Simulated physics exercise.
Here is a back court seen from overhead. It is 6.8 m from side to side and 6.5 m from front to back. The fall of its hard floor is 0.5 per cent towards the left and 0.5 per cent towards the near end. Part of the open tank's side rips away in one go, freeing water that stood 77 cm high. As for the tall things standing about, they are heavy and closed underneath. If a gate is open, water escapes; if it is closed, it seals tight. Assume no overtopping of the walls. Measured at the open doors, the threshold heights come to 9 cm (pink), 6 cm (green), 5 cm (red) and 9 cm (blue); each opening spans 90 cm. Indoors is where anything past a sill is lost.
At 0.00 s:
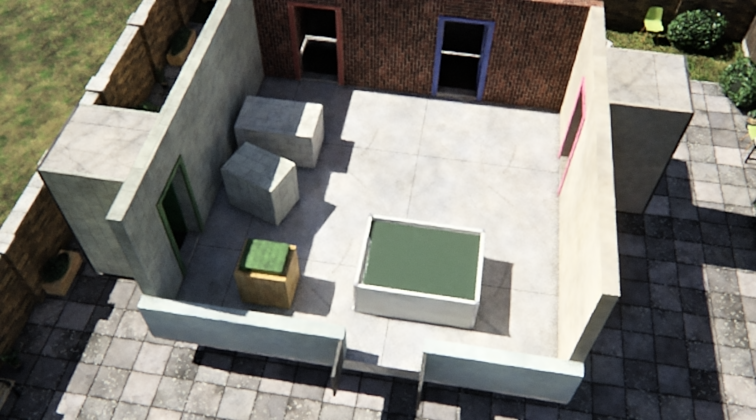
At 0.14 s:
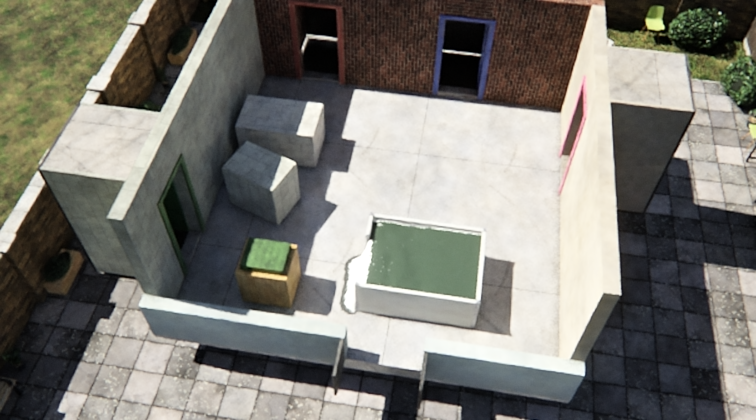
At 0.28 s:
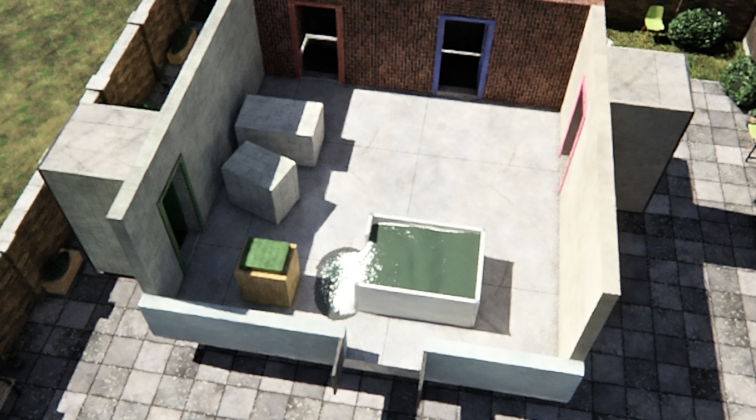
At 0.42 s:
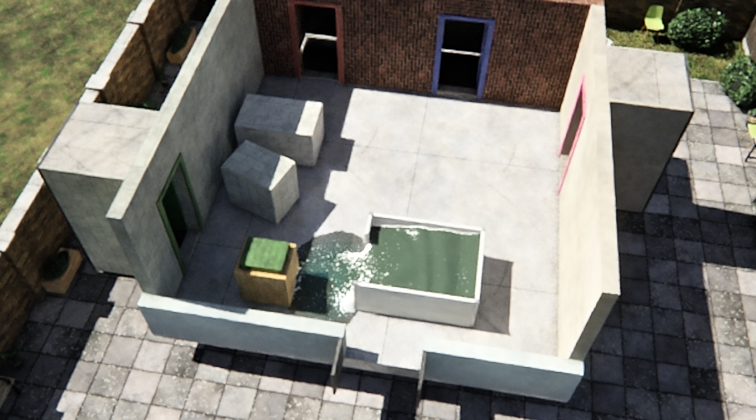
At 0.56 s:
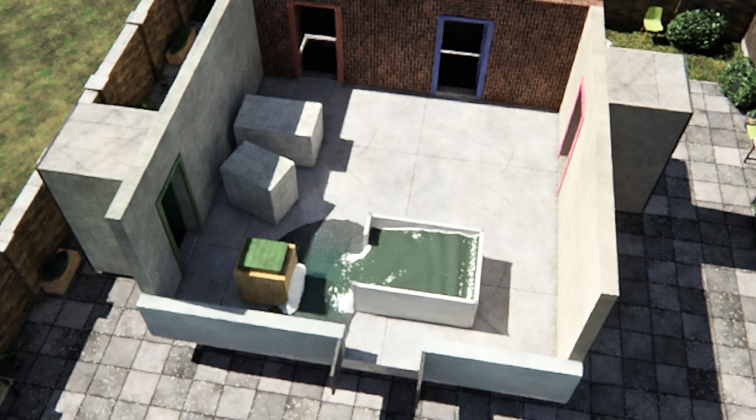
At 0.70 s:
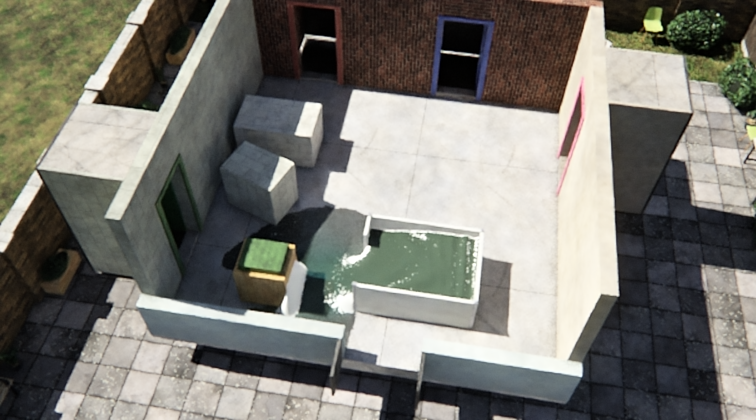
Water bursts from the left side of the open tank and spreads around the wooden box.
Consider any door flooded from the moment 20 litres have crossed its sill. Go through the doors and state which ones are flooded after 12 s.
Going through them: The pink door does not count as flooded; the green door counts as flooded; the red door does not count as flooded; the blue door does not count as flooded.
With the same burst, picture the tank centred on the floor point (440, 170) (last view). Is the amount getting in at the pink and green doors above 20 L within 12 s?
For the pink door, the amount is acceptable; for the green door, the amount is too high.
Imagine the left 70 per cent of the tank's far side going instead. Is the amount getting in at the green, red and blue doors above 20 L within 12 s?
Then it goes green fine, red too high, blue too high.
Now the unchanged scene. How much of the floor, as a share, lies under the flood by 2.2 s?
Roughly 30 % of the floor.
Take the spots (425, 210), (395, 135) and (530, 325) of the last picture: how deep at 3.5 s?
1, 2, 1 cm.
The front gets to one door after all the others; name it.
It would be the pink one.
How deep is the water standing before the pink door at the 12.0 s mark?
The mean depth is around 6.5 cm.
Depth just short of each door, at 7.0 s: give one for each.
You'd get pink at 0 cm, green at 10 cm, red at 3 cm, and blue at 3 cm.
After 1.4 s water covers 20 % of the floor and is deepest (50 cm) near (300, 285); pink door not reached, green door 8 cm at the sill, 18 L in, red door not reached, blue door not reached.
After 2.2 s water covers 30 % of the floor and is deepest (38 cm) near (300, 285); pink door not reached, green door 22 cm at the sill, 53 L in, red door not reached, blue door not reached.
After 3.5 s water covers 50 % of the floor and is deepest (26 cm) near (246, 213); pink door not reached, green door 15 cm at the sill, 134 L in, red door not reached, blue door not reached.
After 7.0 s water covers 90 % of the floor and is deepest (16 cm) near (237, 211); pink door not reached, green door 10 cm at the sill, 197 L in, red door 3 cm at the sill, 1 L in, blue door 3 cm at the sill, 0 L in.
After 12.0 s water covers 100 % of the floor and is deepest (8 cm) near (494, 121); pink door 7 cm at the sill, 0 L in, green door 7 cm at the sill, 228 L in, red door 3 cm at the sill, 1 L in, blue door 5 cm at the sill, 0 L in.
